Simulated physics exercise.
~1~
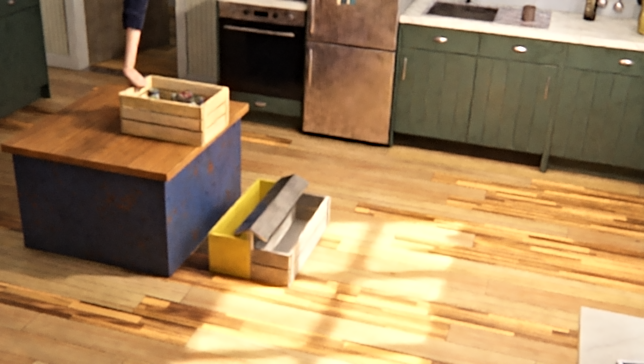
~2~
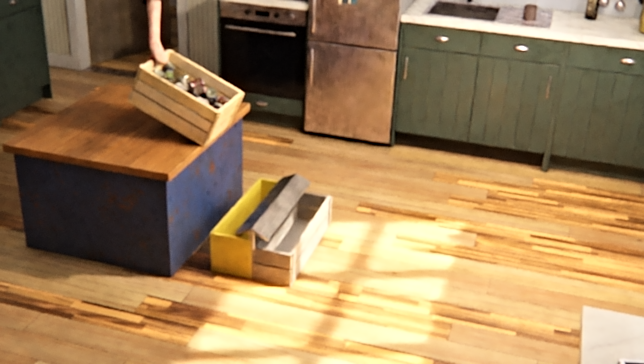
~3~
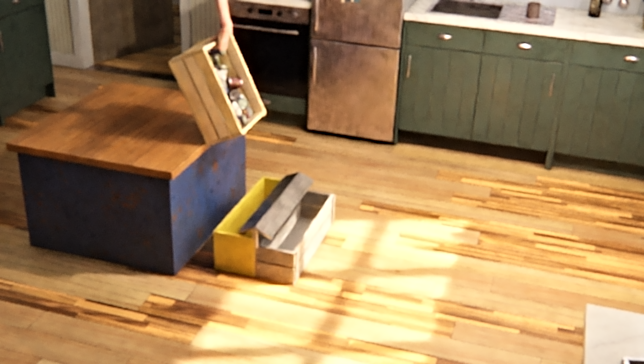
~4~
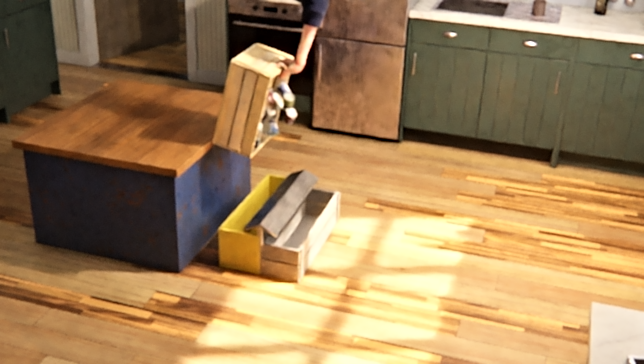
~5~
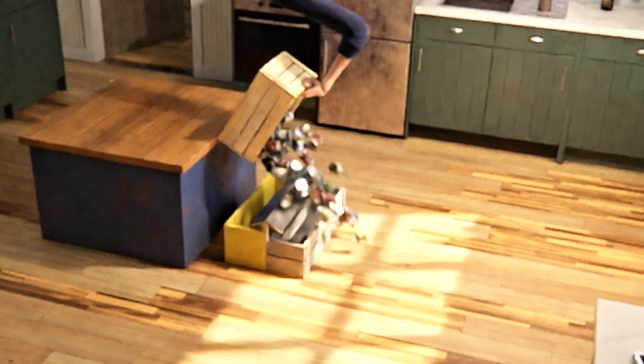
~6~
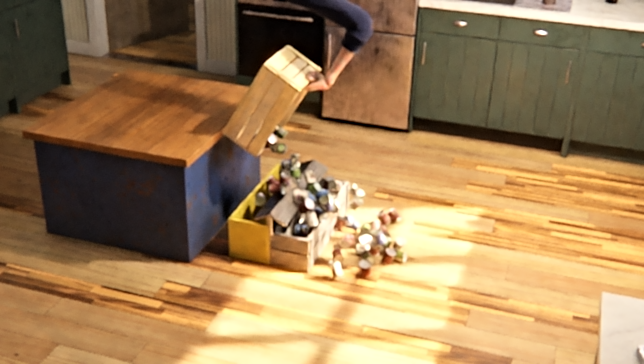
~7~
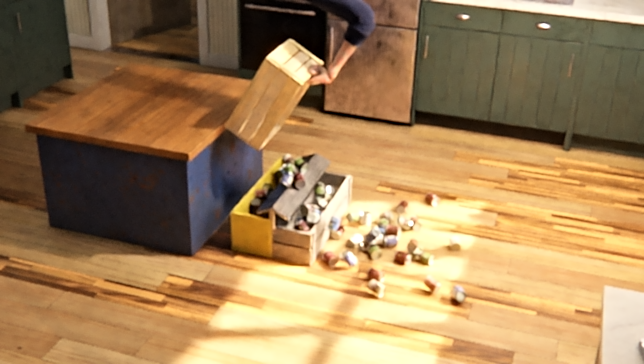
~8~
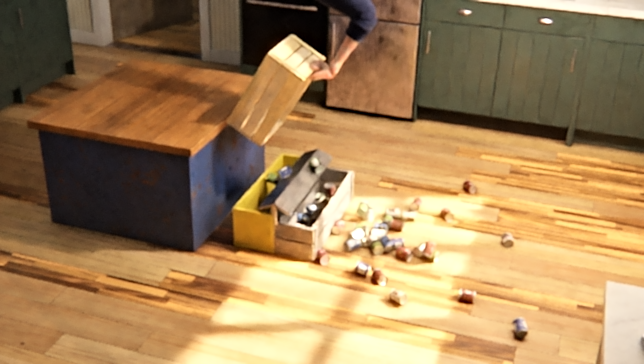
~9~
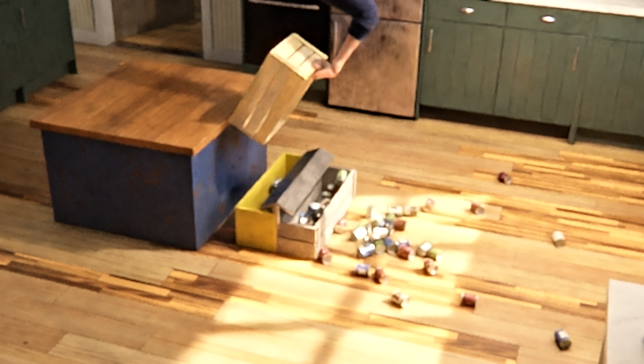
A hand tips a wooden box, spilling small tins into two bins and across the floor.
